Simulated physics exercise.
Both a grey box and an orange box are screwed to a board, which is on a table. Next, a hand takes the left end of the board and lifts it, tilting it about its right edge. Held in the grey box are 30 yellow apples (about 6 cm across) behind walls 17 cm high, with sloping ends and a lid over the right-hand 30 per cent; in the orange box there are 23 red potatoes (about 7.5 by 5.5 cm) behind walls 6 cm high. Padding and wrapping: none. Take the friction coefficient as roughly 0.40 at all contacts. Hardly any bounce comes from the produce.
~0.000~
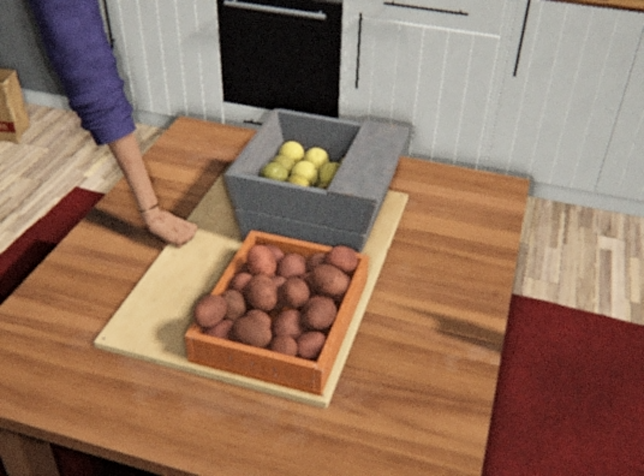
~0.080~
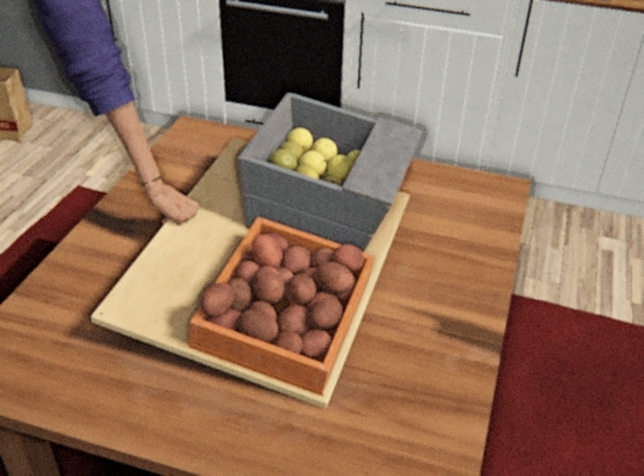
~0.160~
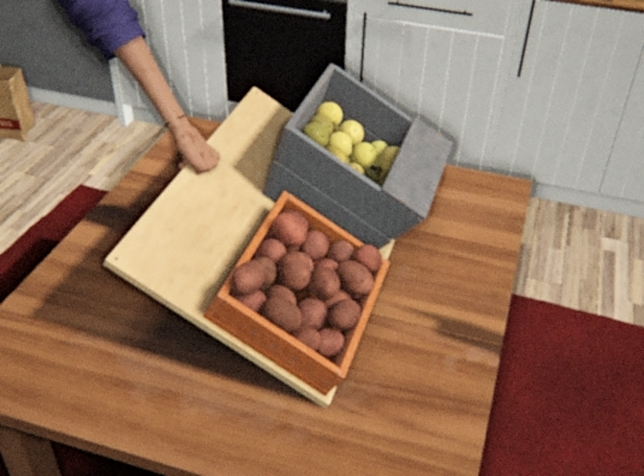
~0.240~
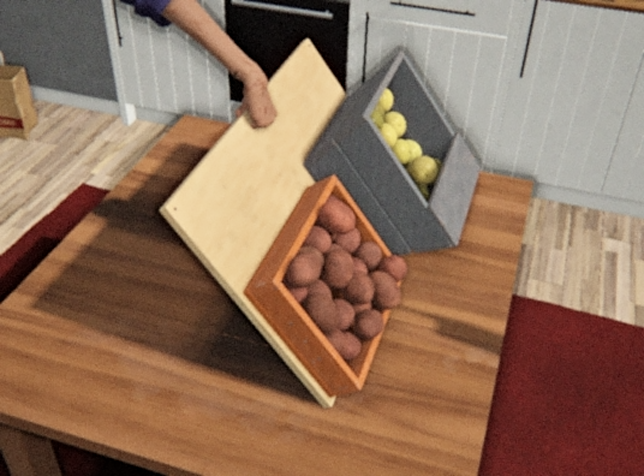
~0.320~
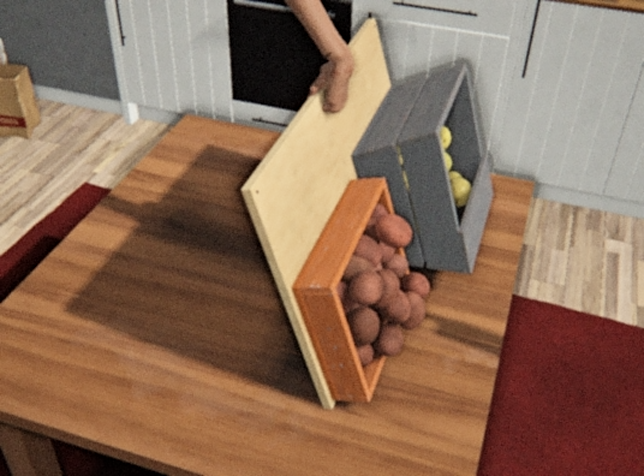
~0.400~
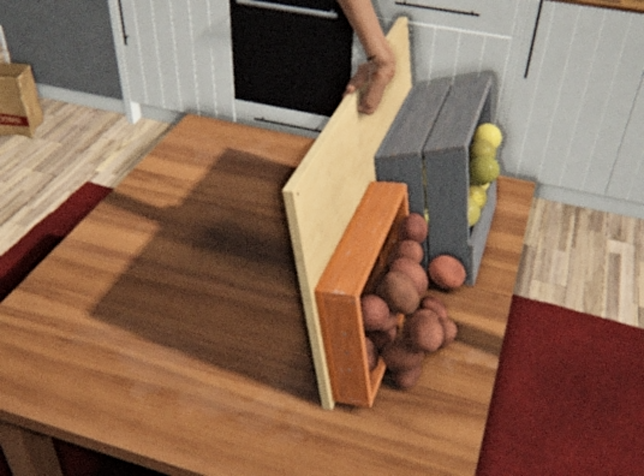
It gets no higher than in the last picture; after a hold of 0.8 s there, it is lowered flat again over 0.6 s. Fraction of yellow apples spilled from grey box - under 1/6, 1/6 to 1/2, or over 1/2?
1/6 to 1/2.
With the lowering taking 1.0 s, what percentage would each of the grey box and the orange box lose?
Then the grey box sheds 40 %, while the orange box sheds 80 %.
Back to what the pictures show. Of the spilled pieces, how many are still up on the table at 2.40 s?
About 8 of them.
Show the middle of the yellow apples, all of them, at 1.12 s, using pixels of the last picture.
In the last view, the centre sits near (468, 210).
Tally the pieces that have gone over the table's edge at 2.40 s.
I'd put the number around 25.
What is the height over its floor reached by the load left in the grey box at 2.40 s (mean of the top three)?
I'd say some 14 cm high.
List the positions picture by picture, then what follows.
In the first frame (each is followed by its nearest rim corner in this view; the camera moves round a little), grey box, (371, 201); orange box, (316, 366); 0° from level; none out.
The second frame shows grey box, (385, 203); orange box, (322, 366); 8° from level.
The third frame shows grey box, (418, 216); orange box, (339, 371); 29° from level.
The fourth frame shows grey box, (450, 241); orange box, (358, 382); 52° from level.
The fifth frame shows grey box, (466, 267); orange box, (369, 395); 73° from level; 5 out, the lowest potato at (410, 311).
The sixth frame shows grey box, (469, 279); orange box, (371, 400); 81° from level; 11 out, the lowest potato at (433, 312).
After 0.72 s, tilt 81°; grey box 18 in, 12 out and orange box 4 in, 19 out.
After 1.12 s, tilt 81°; grey box 18 in, 12 out and orange box 4 in, 19 out.
After 1.68 s, tilt 8°; grey box 18 in, 12 out and orange box 4 in, 19 out.
When it is over (at 2.40 s), grey box 18 in, 12 out and orange box 4 in, 19 out. Asked share, 12 of 30, 40 per cent.
